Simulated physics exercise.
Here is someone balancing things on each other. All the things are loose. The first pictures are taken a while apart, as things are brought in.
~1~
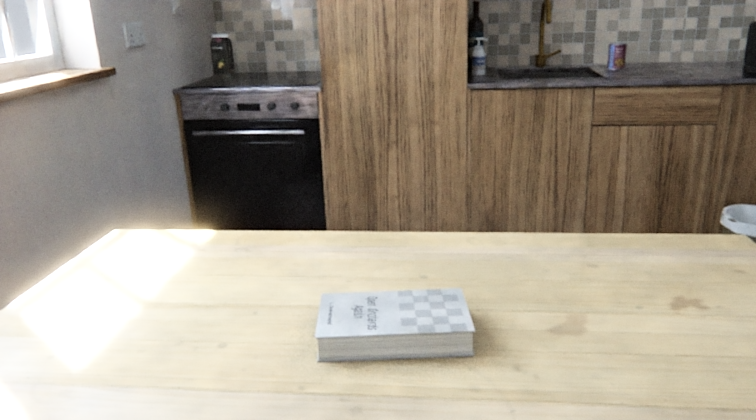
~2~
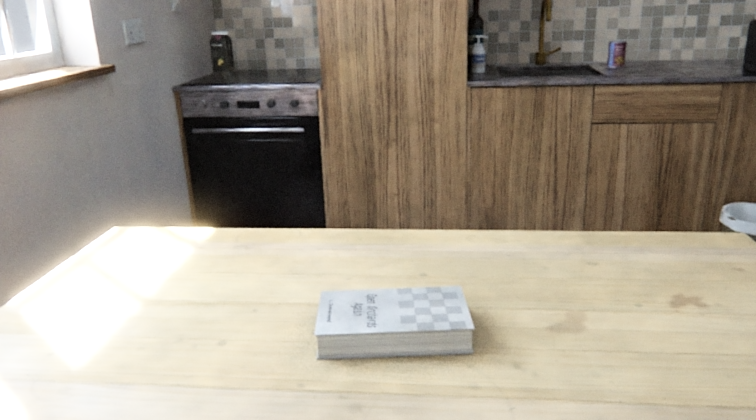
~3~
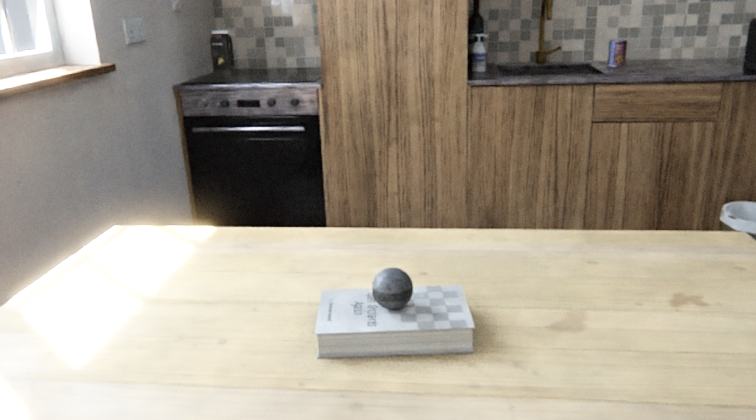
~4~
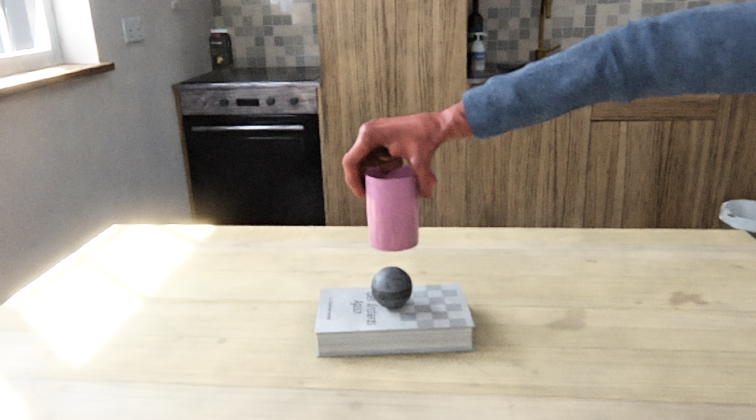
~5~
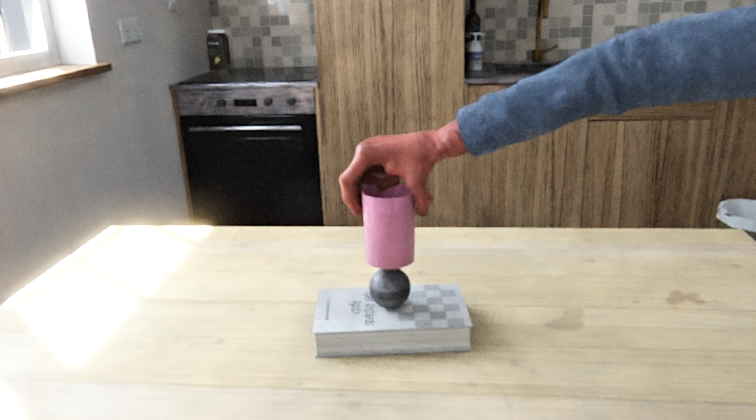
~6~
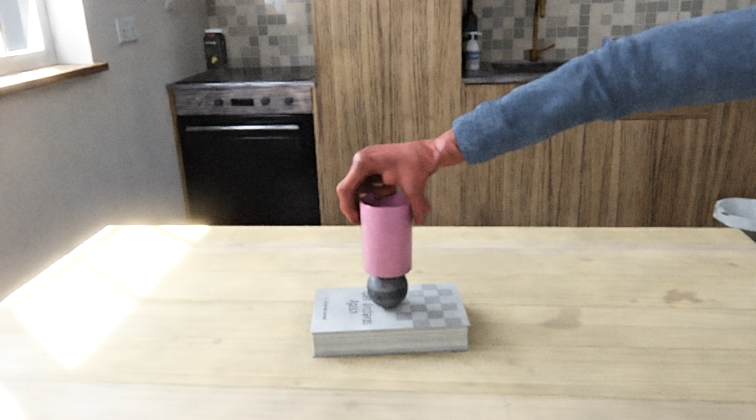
A grey ball appears on a book, and a hand lowers a pink cup onto it.
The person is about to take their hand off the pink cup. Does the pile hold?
Outcome: The pile gives way.
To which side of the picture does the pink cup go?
To the right.
Then, 0.60 s after the last picture, pink cup tipped 60° from how it was near (431, 248).
Then, 0.80 s after the last picture, pink cup now fallen.
Then, 1.20 s after the last picture, things are still on the move.
At rest, fallen, pink cup; the other 2 in place. Seen from the same camera at the end, pink cup near (510, 301). The pile loses its balance.
